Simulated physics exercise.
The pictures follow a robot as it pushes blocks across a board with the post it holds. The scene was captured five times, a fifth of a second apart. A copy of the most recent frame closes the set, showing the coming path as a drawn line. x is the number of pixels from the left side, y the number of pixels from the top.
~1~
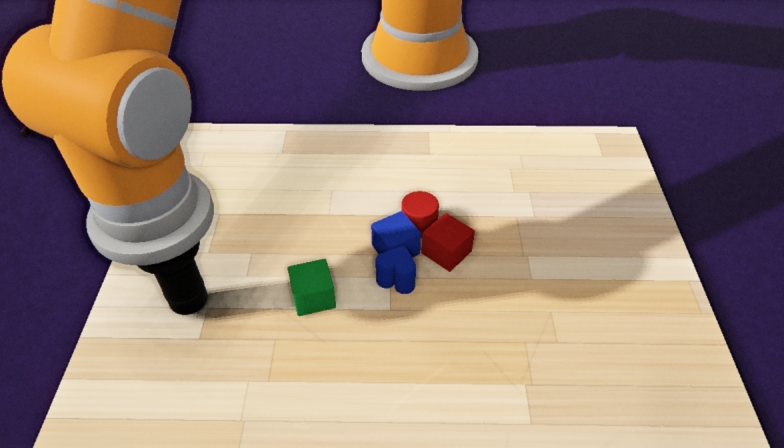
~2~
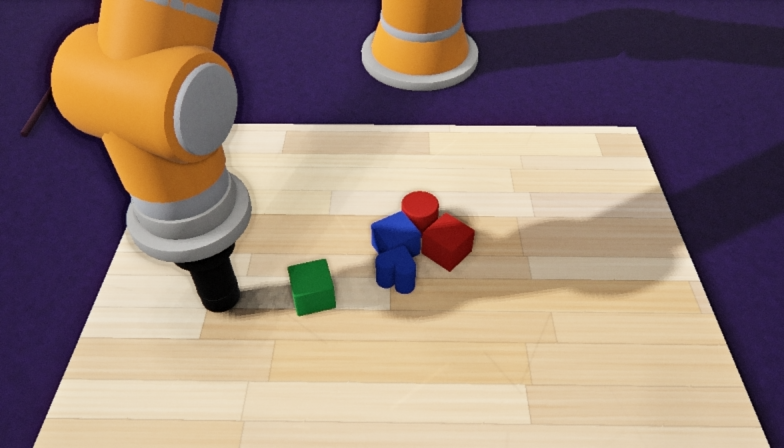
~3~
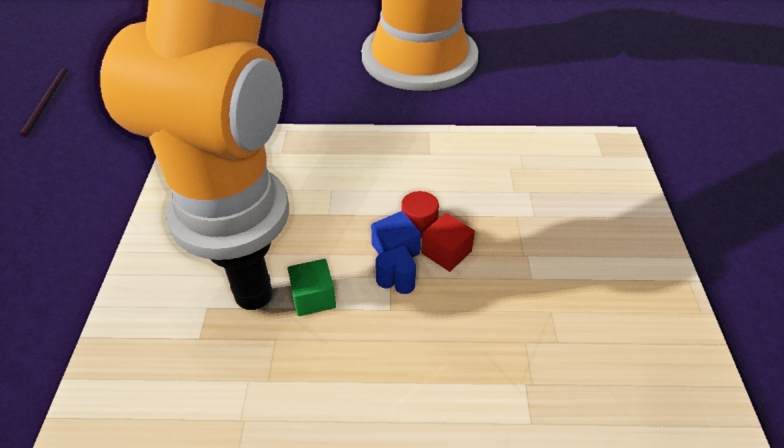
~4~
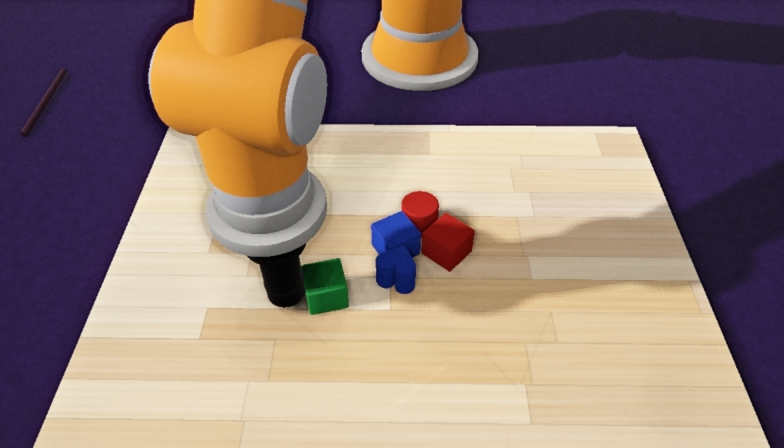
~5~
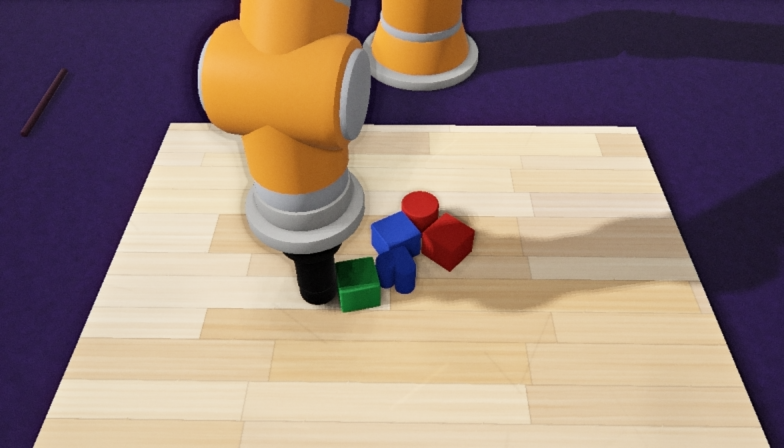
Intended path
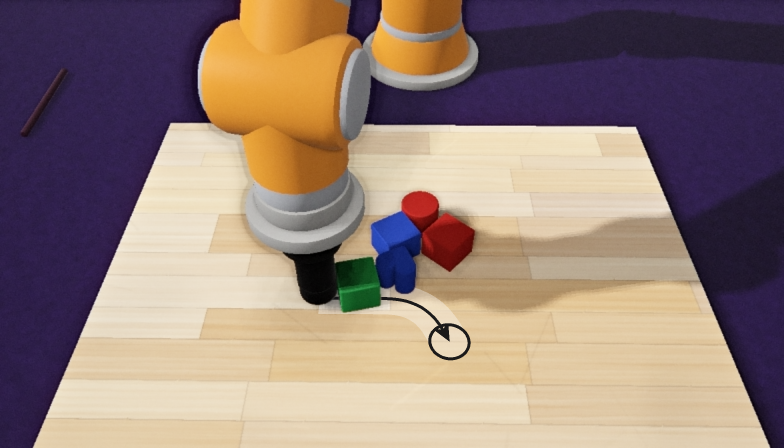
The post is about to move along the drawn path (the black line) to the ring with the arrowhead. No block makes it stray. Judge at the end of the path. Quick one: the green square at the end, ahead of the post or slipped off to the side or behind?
That block drops off.
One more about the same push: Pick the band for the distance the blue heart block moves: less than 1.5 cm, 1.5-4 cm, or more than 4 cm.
By the end of the path, it will have gone past 4 cm.
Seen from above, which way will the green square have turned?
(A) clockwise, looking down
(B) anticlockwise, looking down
The one that fits is B, anticlockwise, looking down.
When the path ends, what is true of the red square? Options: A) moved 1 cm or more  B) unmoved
A: Moved 1 cm or more.
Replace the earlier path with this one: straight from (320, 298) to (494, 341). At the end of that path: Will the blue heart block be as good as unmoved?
I expect not.
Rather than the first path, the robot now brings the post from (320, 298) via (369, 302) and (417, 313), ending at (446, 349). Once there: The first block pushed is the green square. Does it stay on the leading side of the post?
The block gets away.
Drawn move, from (320, 298) by way of (370, 298) and (419, 306) to (449, 341).
The first path, step by step. One third of the way, post (371, 291); green square (407, 264), turned 25° anticlockwise; blue heart block (439, 253), turned 30° clockwise; red square (457, 228), turned 20° anticlockwise.
Two thirds of the way, post (419, 299); green square (449, 265), turned 30° anticlockwise; blue heart block (478, 251), turned 25° clockwise; red square (461, 225), turned 40° anticlockwise.
At the end, post (450, 335); green square (451, 265), turned 35° anticlockwise; blue square still; blue heart block (480, 251), turned 25° clockwise; red square (462, 225), turned 40° anticlockwise.
